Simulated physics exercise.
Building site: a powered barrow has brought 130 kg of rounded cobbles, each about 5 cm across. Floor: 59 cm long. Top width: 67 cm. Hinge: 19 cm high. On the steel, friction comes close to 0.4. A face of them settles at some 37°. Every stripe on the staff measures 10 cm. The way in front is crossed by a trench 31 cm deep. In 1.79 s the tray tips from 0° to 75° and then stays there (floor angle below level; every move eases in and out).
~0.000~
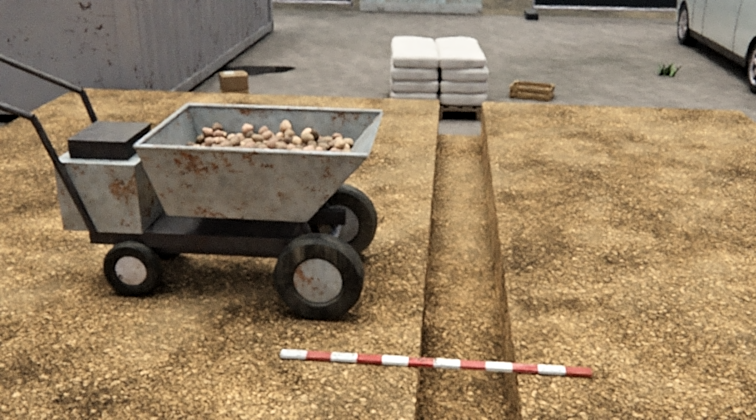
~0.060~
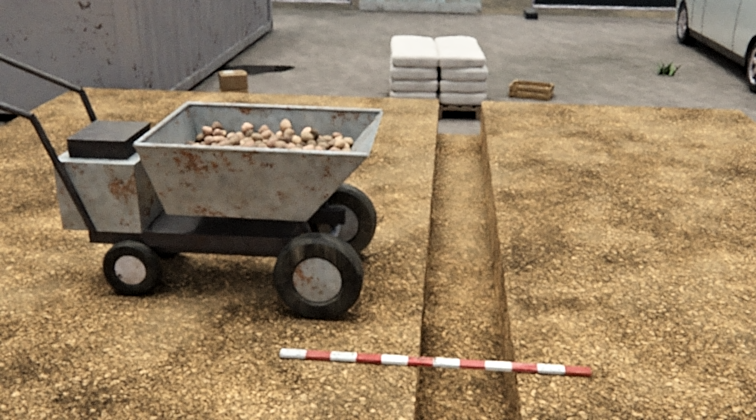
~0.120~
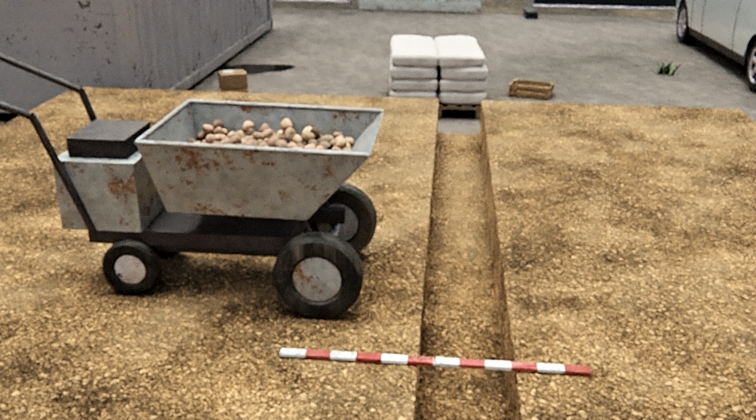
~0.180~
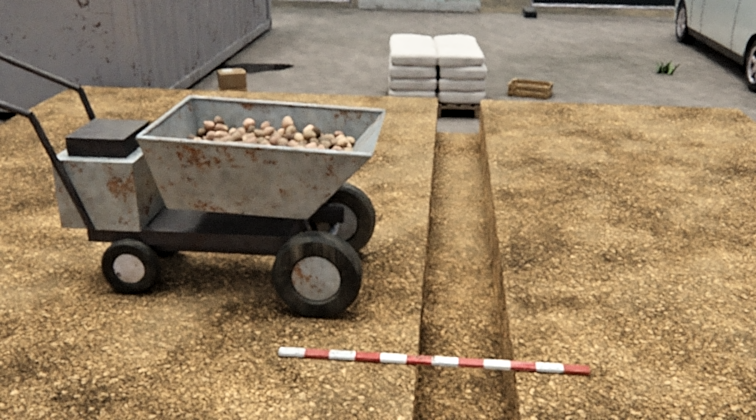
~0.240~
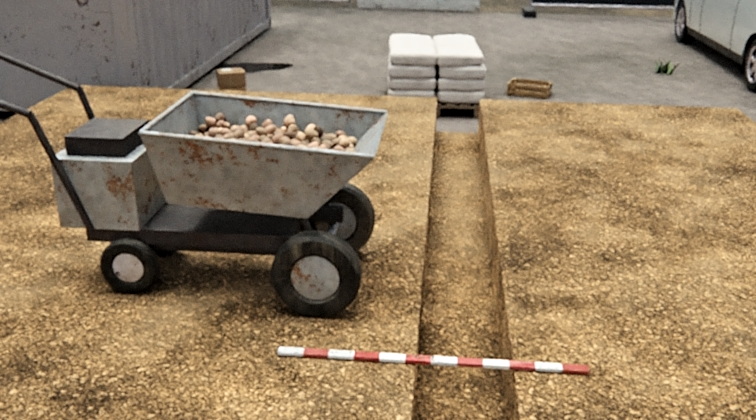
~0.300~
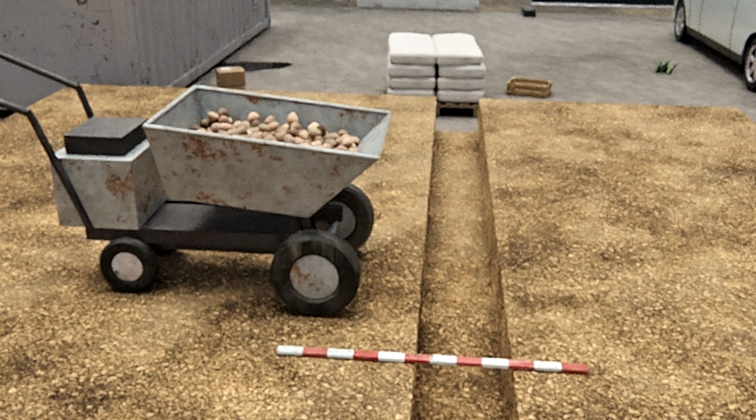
The rusty grey tray of a small wheeled barrow, loaded with round stones, stayed level at first, then tilted slightly down to the right, while the barrow stood beside a narrow trench with a red-and-white staff across it.
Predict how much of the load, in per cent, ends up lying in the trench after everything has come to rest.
Roughly 75 per cent of it.
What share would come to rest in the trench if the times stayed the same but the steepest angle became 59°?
Close to 60 per cent then.
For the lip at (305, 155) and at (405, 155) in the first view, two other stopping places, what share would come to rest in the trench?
Around 100% for the first place and 35% for the second.
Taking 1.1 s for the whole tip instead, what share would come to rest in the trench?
With that timing, about 65 per cent.
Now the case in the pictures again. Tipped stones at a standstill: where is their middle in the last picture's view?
In the last view, about (479, 328).
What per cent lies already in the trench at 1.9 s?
At that moment: Approx. 45 %.
After 1.3 s the floor is at 63°; 99 % in the tray, 1 % in the trench; the foremost stones are at (474, 249).
After 1.9 s the floor is at 75°; 36 % in the tray, 44 % in the trench, 20 % past the trench; the foremost stones are at (594, 284).
After 2.2 s the floor is at 75°; 11 % in the tray, 64 % in the trench, 25 % past the trench; the foremost stones are at (656, 291).
After 4.2 s the floor is at 75°; 0 % in the tray, 75 % in the trench, 25 % past the trench; the foremost stones are at (679, 293).
